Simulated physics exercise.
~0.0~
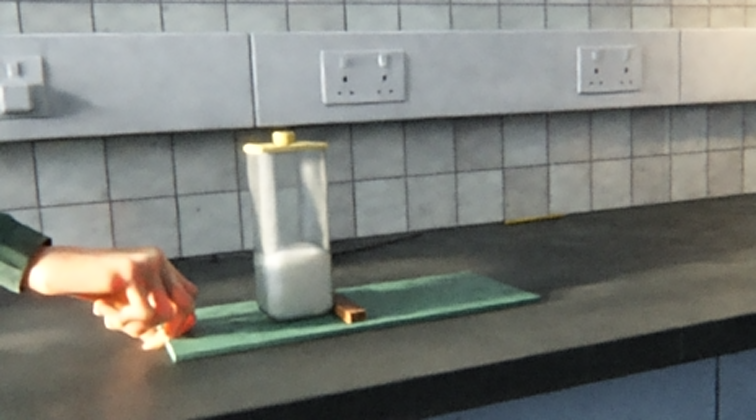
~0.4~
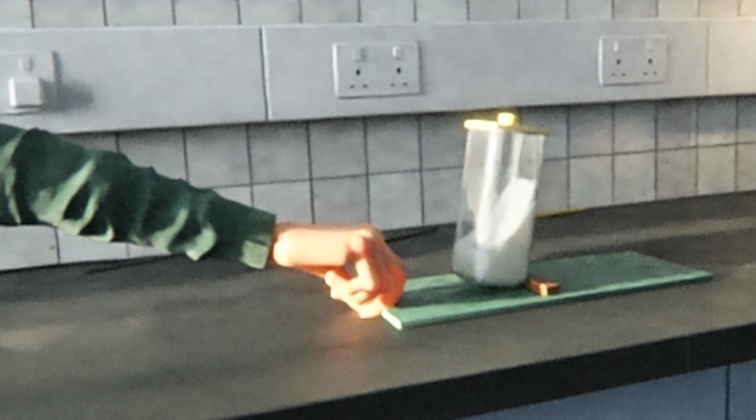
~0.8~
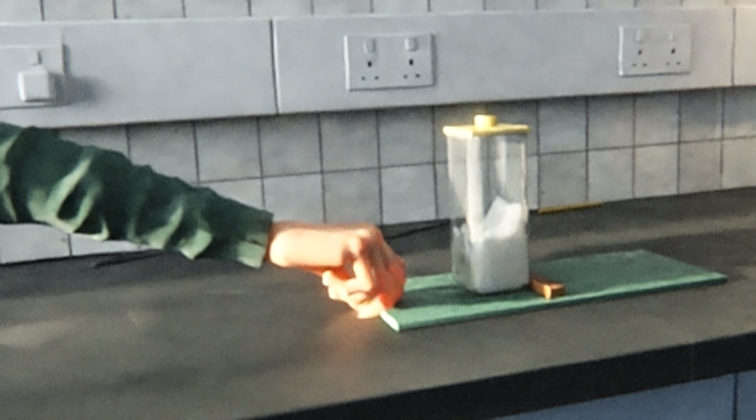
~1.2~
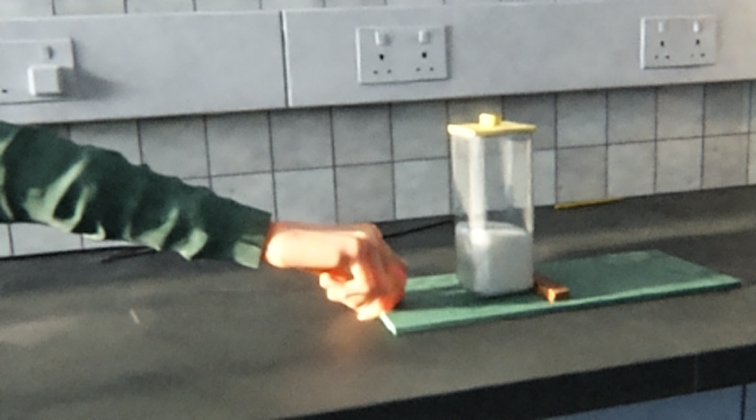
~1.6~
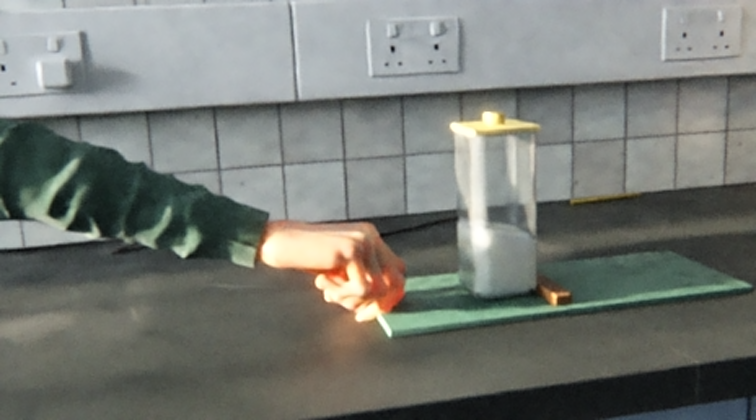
A clear container with a yellow lid, about half full of white liquid, stands on a green board on a dark countertop, seen from the front and slightly above, with pale tiles and wall sockets behind. A small brown block lies on the board just right of its base. A hand in a green sleeve grips the board's left end and slides it to the right. As the board is checked, the container tips and the liquid surges up its right side. It settles back upright, the liquid sloshes and calms, and the container remains standing beside the block, the hand still at the board.
